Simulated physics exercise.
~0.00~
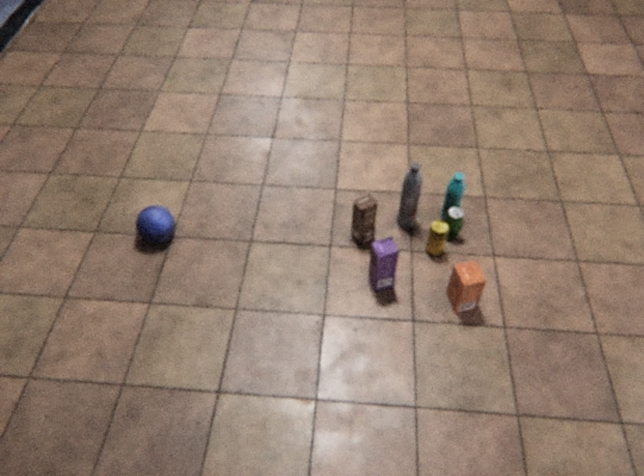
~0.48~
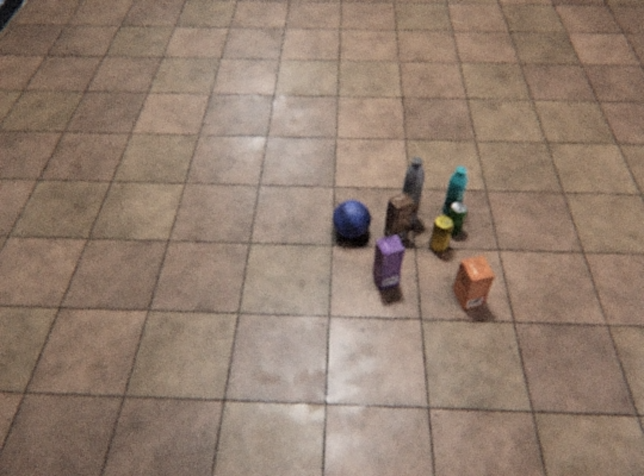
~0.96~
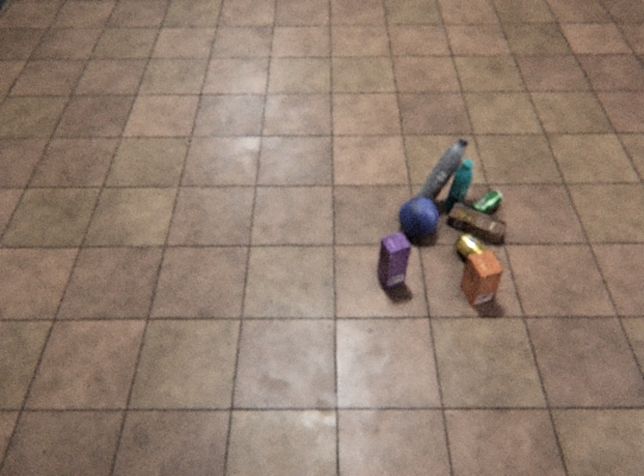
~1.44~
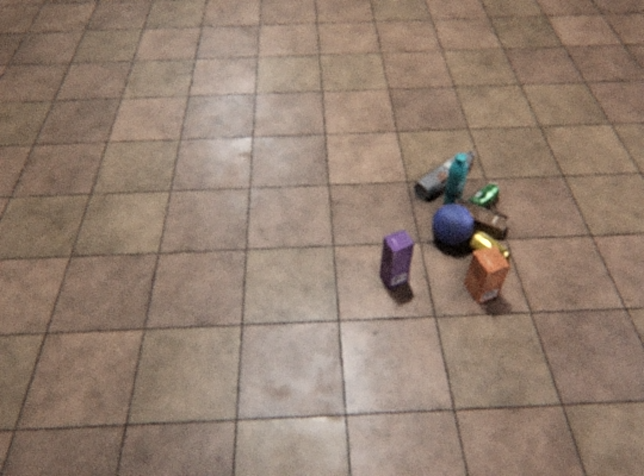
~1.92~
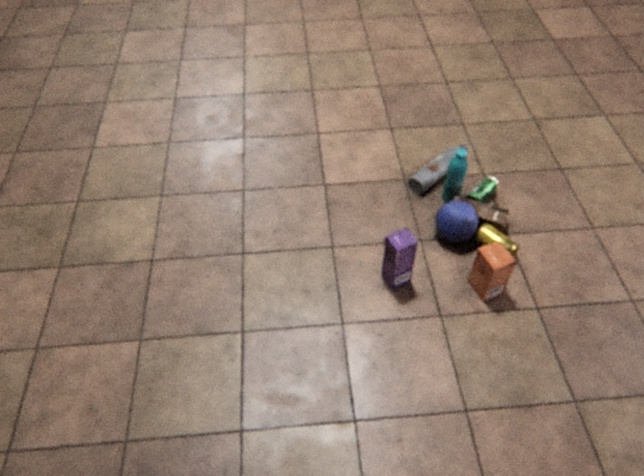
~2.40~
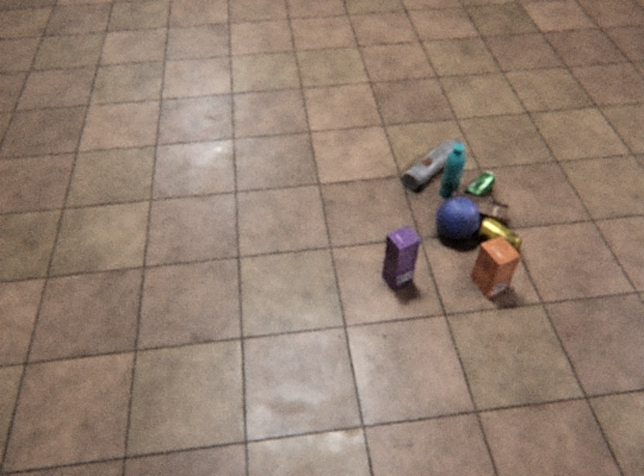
To begin with, a blue ball sits to the left of a loose group of bottles, cans and cartons standing on a tiled floor. The ball rolls right and reaches the brown carton, which is still upright beside the grey bottle. As the ball pushes into the group, the brown carton, green can and yellow can topple onto their sides while the grey bottle leans over. The grey bottle then falls flat, and the ball slows among the tipped things. It ends nestled there, with the turquoise bottle, purple carton and orange carton still upright.
